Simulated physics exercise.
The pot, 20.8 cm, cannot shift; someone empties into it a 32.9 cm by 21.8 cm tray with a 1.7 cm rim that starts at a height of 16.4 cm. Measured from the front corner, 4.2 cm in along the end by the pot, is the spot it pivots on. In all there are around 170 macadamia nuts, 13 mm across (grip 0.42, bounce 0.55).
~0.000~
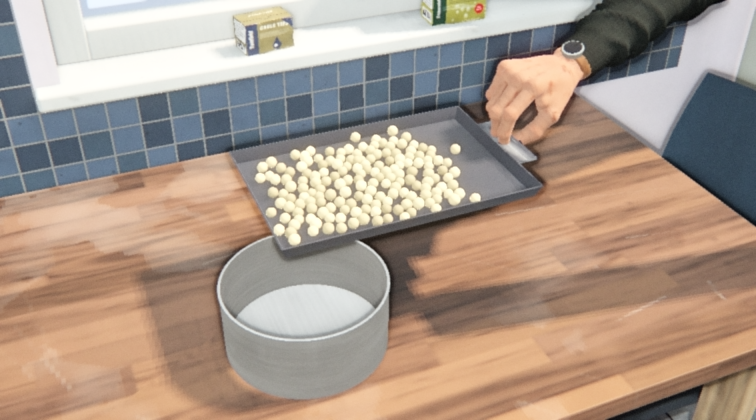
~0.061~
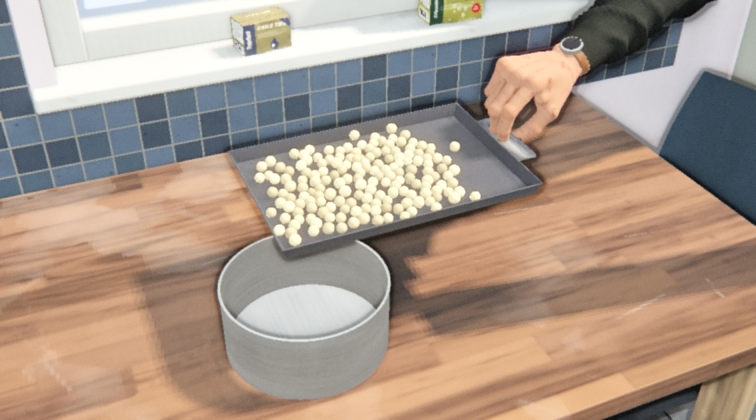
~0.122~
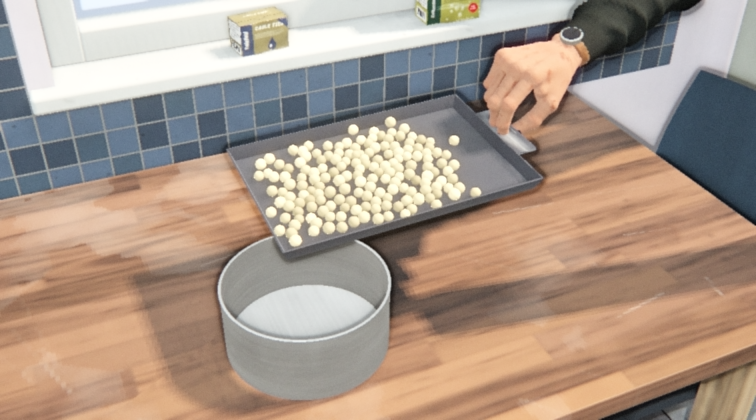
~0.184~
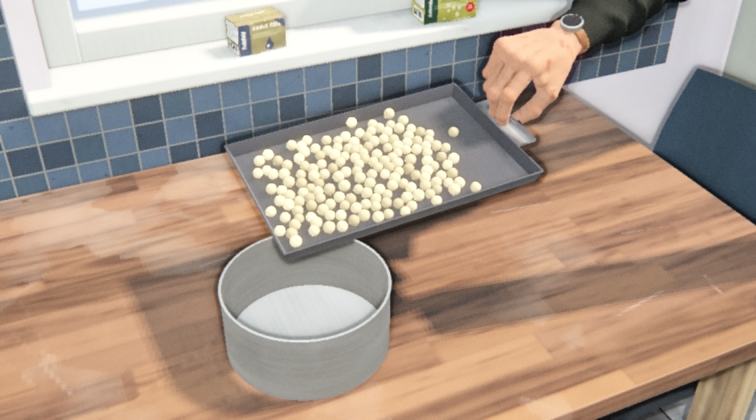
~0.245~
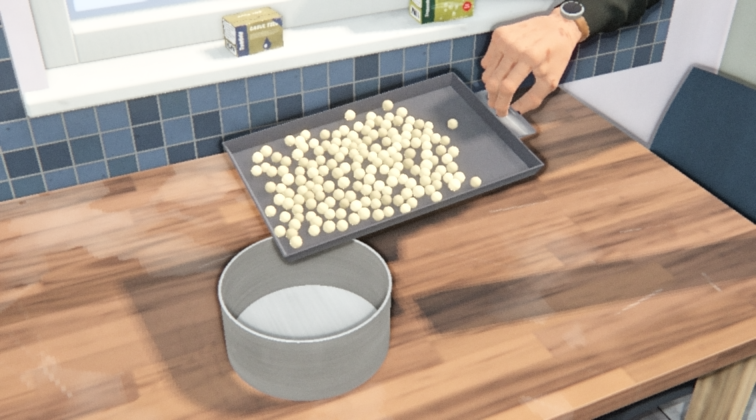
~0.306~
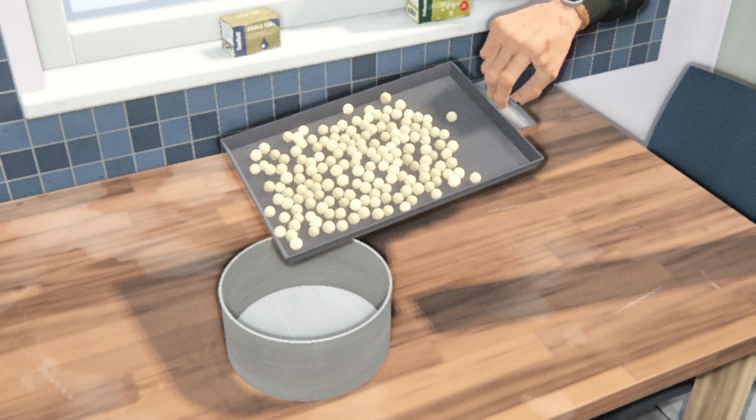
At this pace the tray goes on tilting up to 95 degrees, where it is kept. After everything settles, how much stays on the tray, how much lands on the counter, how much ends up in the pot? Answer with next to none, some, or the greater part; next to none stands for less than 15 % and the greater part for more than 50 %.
Tray: Next to none; counter: Next to none; pot: The greater part.
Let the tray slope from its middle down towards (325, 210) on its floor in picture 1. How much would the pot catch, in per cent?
My best guess is some 80 per cent.
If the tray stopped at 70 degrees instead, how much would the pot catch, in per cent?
Then about 95 per cent.
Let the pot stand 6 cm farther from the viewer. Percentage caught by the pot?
I'd say some 10 per cent would end up there.
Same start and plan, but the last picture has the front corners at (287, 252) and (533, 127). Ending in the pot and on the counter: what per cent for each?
That works out as pot 80 and counter 20.
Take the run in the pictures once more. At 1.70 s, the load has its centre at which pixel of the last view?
Around (297, 284).
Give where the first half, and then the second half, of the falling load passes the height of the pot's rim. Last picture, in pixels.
Around (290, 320), then (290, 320).
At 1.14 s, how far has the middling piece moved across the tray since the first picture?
Displacement on the tray: Roughly 5 cm.
After 1.14 s, tilt 50 degrees; the tray holds 100 %, the pot 0 %.
After 1.70 s, tilt 76 degrees; the tray holds 40 %, the pot 40 %.
After 2.32 s, tilt 95 degrees; the tray holds 0 %, the pot 95 %.
By 2.7 s all is still; tray 0 %, counter 5 %, pot 95 %.
